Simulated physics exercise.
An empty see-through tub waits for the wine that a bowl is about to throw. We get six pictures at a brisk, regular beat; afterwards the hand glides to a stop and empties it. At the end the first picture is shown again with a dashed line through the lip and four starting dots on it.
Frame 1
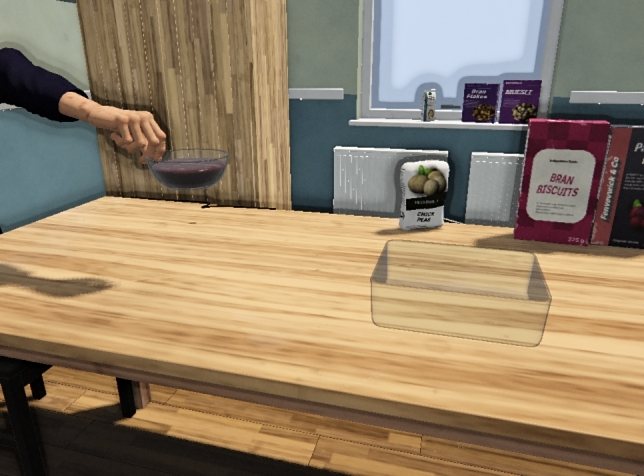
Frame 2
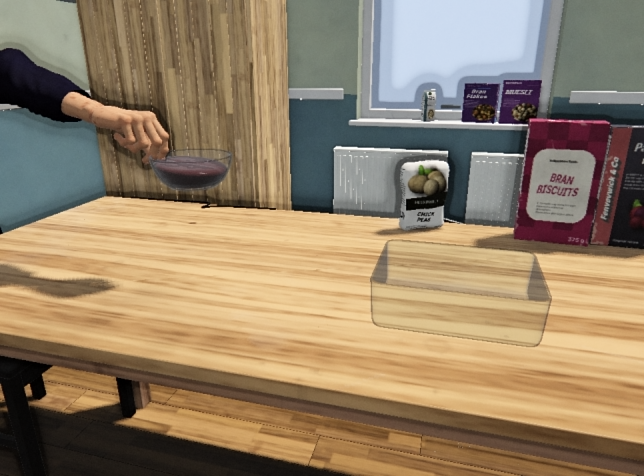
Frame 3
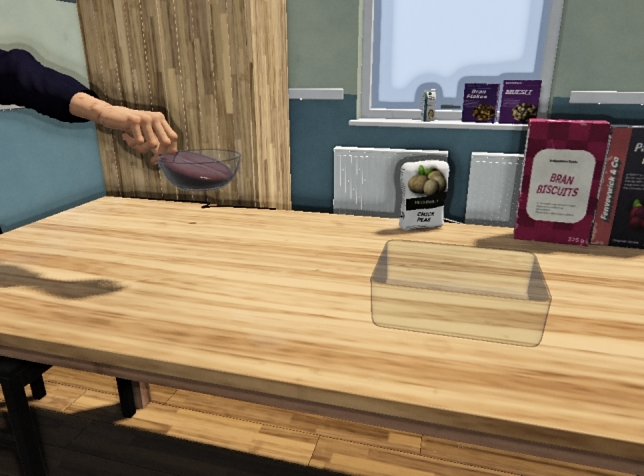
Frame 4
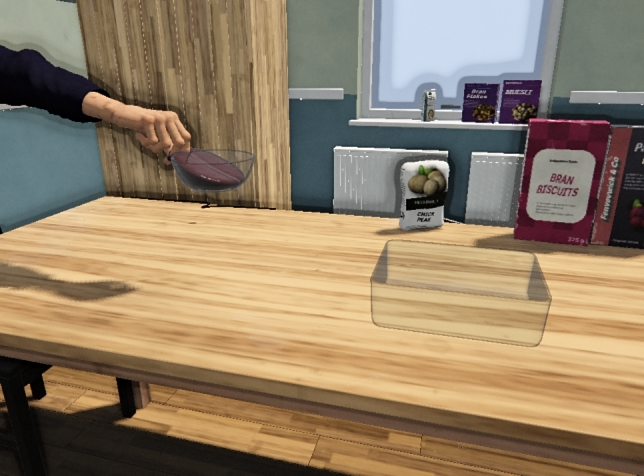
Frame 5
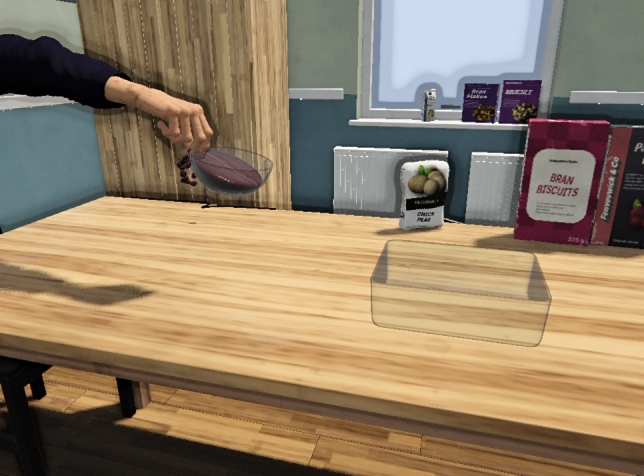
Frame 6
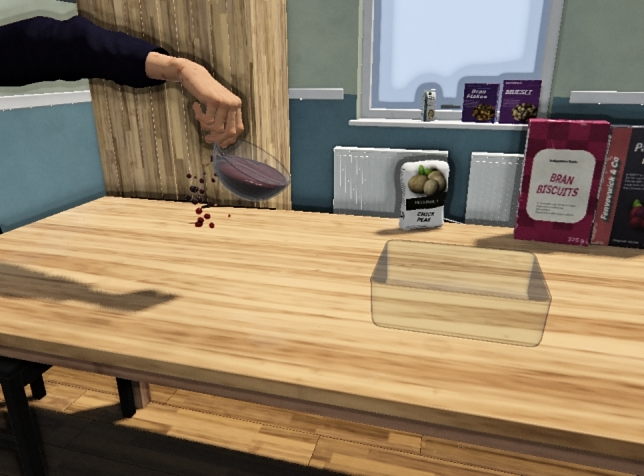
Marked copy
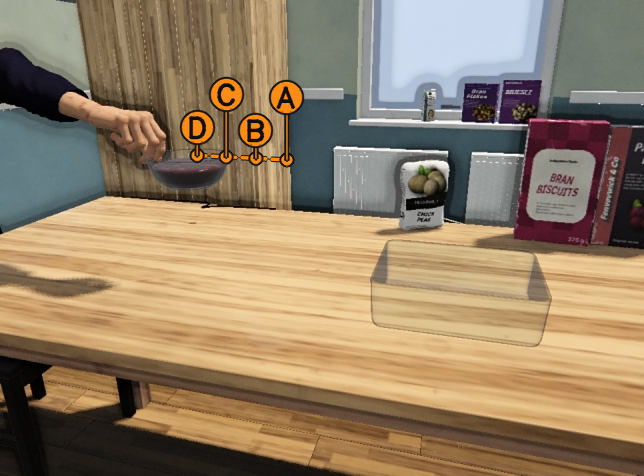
A hand reaching in from the left holds a clear bowl of dark red contents above a pale wooden table, seen from a fixed, slightly raised view in a blue-walled room. An empty see-through tub sits right of centre, with a white packet and pink-red boxes behind it. The hand moves the bowl rightward, then tilts it, and dark red drops fall from its left side.
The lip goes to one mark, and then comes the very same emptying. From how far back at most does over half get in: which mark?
It is B.
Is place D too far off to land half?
Yes, that goes wrong.
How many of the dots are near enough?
Two of the four.
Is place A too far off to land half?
No, not at all.
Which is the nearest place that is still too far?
That would be C.
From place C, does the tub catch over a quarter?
No, less.
On the marked copy, A at (286, 159); B at (255, 158); C at (226, 156); D at (197, 155).
Choosing A, about 69 % lands in the tub, 7 % falls short and 24 % goes beside or beyond.
Choosing B, about 67 % lands in the tub, 19 % falls short and 14 % goes beside or beyond.
Choosing C, about 16 % lands in the tub, 79 % falls short and 6 % goes beside or beyond.
Choosing D, about 0 % lands in the tub, 98 % falls short.
